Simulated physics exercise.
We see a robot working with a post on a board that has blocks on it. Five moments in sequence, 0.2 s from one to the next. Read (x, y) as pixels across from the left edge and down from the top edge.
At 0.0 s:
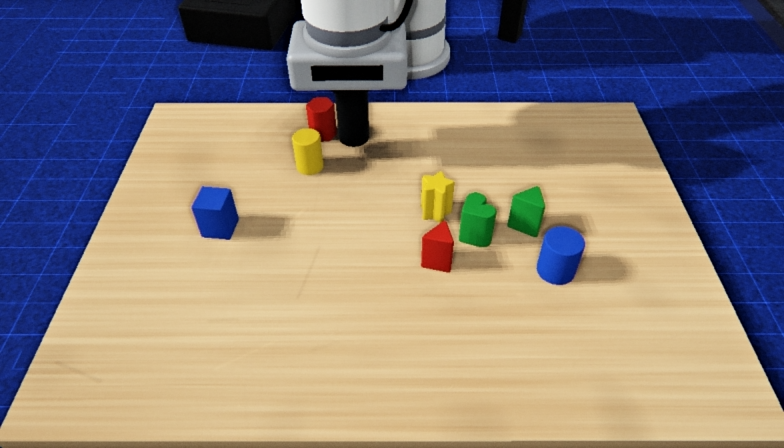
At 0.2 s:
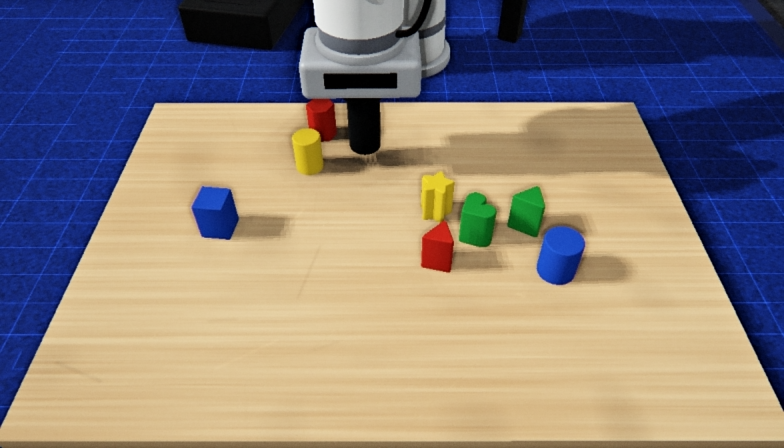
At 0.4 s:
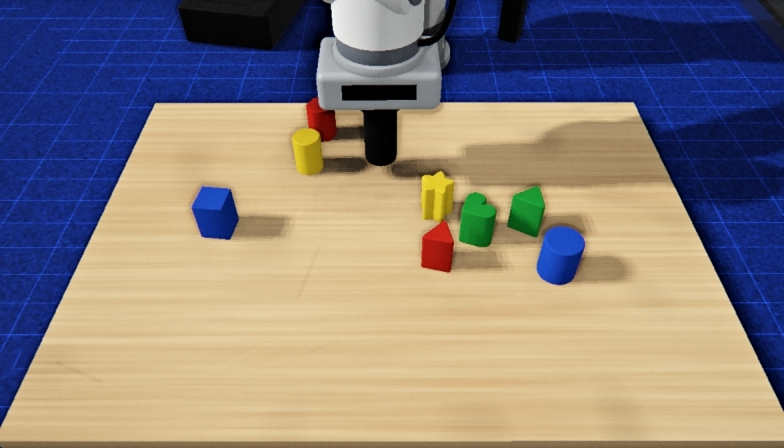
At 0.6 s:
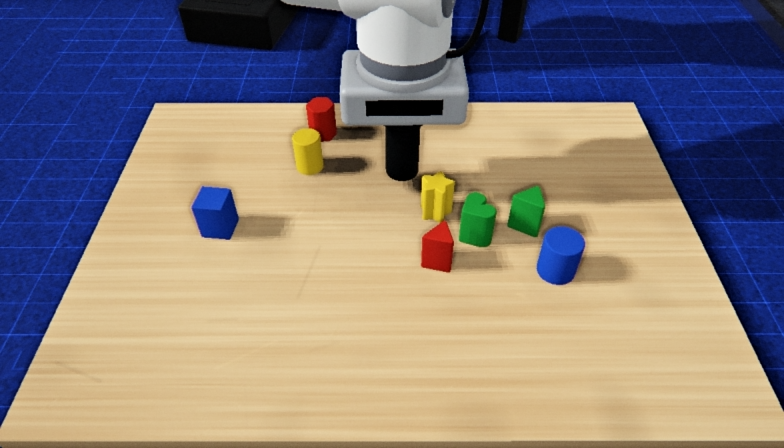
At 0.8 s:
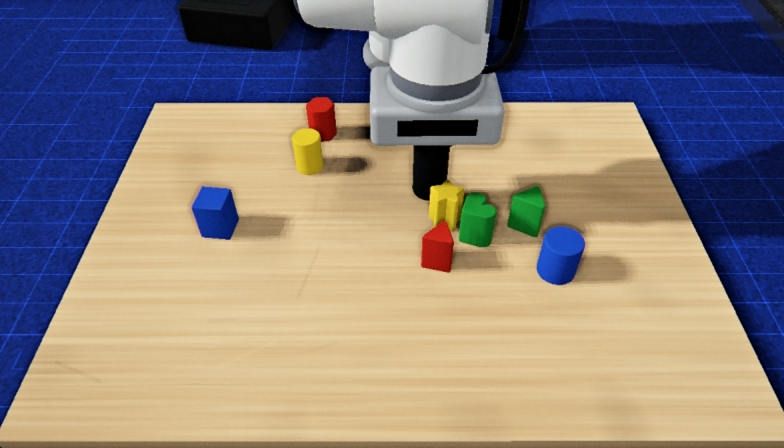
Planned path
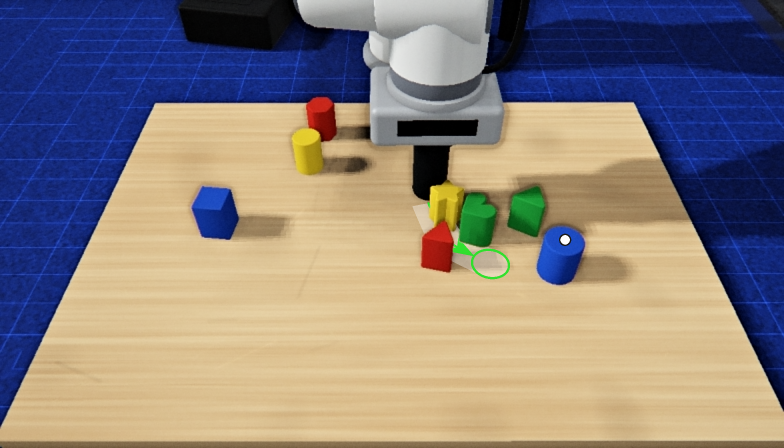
The clip opens on a robot arm holding a black post near red and yellow cylinders, on a wooden board scattered with colored blocks. The post moves right and toward the viewer while the blocks stay still, then meets the yellow star-shaped block and nudges it slightly right, close to the green heart block.
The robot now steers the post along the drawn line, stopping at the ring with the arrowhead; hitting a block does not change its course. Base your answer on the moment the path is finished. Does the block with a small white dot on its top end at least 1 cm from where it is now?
Yes, that is what happens.
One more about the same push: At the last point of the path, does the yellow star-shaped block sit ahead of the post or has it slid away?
Prediction: Still leading.
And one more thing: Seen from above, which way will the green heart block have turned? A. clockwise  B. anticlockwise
(B)
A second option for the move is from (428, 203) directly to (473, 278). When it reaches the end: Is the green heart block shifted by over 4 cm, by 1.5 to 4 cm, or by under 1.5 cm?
It will fall in the top band, over 4 cm.
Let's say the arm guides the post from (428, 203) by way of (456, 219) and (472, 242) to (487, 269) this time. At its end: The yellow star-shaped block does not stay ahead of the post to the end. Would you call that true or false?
False
Drawn move, from (428, 203) over (439, 226) and (459, 248) to (490, 264); the dot is on the blue disc.
What follows on the original path. One third of the way, post (440, 214); yellow star-shaped block (467, 211), turned 15° anticlockwise; green heart block (496, 217), turned 15° anticlockwise.
Two thirds of the way, post (461, 236); red triangle (442, 239), turned 40° clockwise; yellow star-shaped block (494, 229), turned 35° anticlockwise; green heart block (524, 228), turned 30° anticlockwise.
At the end, post (493, 251); red triangle (442, 239), turned 40° clockwise; yellow star-shaped block (530, 237), turned 50° anticlockwise; green heart block (557, 229), turned 45° anticlockwise; blue disc (594, 246).
